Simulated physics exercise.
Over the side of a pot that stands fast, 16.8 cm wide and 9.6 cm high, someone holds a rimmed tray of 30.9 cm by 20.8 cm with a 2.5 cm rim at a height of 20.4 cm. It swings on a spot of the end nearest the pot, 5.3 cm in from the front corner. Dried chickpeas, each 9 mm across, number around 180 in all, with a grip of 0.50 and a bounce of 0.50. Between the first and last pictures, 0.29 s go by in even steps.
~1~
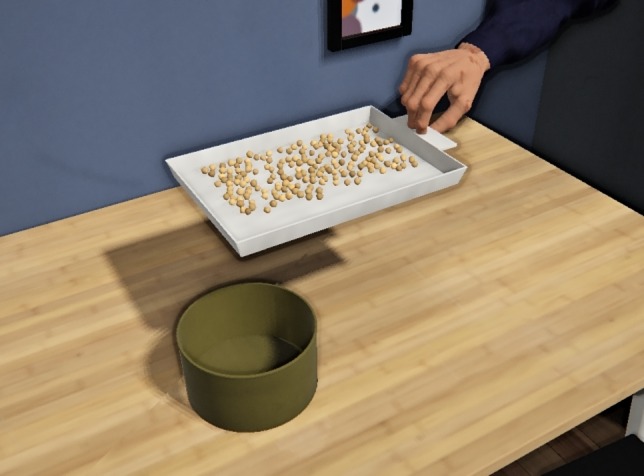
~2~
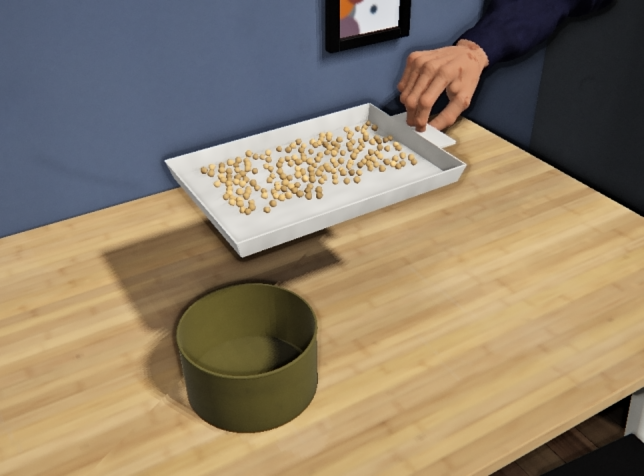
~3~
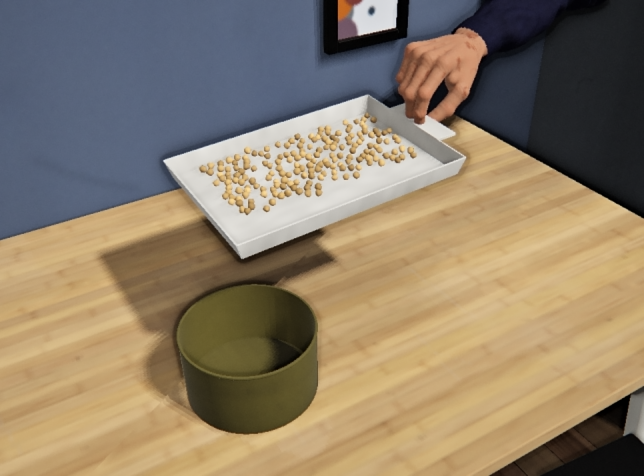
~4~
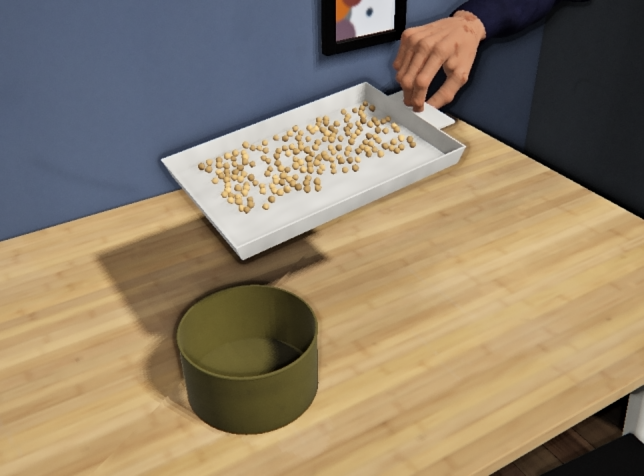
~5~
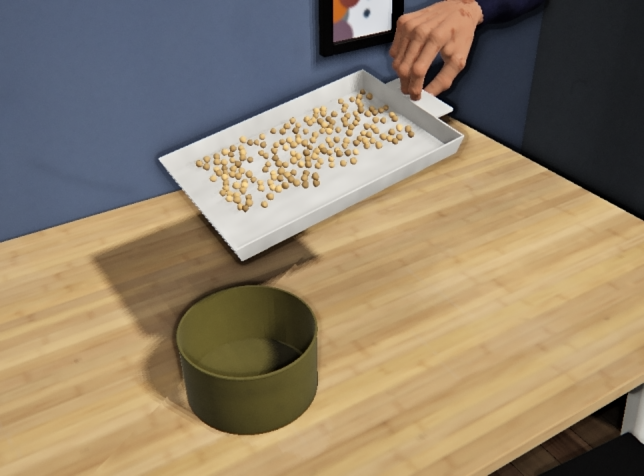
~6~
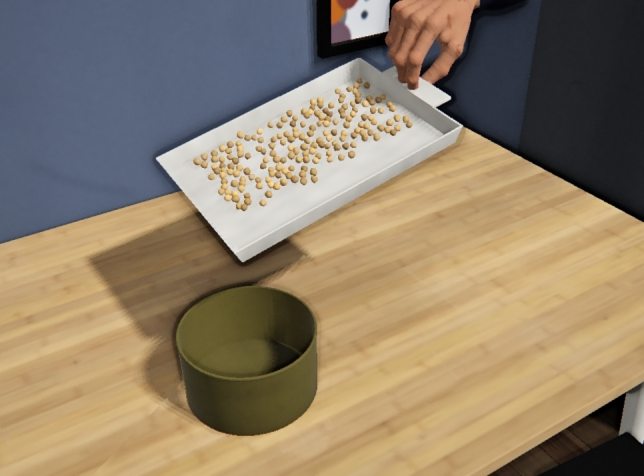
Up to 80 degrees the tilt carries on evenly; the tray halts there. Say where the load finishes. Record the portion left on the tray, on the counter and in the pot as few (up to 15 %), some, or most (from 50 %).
Result. Tray: Most; counter: Few; pot: Some.
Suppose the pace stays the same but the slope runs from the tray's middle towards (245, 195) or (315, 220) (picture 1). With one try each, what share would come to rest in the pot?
The share comes to about 0 in a hundred, then about 20 in a hundred.
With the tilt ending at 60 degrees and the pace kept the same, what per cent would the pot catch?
That would give about 10 per cent.
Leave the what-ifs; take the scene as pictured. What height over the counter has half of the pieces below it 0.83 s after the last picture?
Around 22 cm up.
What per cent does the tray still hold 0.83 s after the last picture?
Estimate: About 90 percent.
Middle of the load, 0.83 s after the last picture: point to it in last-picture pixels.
Roughly pixel (223, 222).
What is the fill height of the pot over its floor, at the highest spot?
Roughly 1.0 centimetres.
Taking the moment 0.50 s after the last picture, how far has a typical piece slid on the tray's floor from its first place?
I'd say close to 14 centimetres.
Then, 0.50 s after the last picture, tilt 46 degrees; the tray holds 100 %, the pot 0 %.
Then, 0.83 s after the last picture, tilt 66 degrees; the tray holds 90 %, the pot 5 %.
Then, 1.26 s after the last picture, tilt 80 degrees; the tray holds 85 %, the pot 10 %.
In the end, tray 70 %, counter 0 %, pot 30 %.
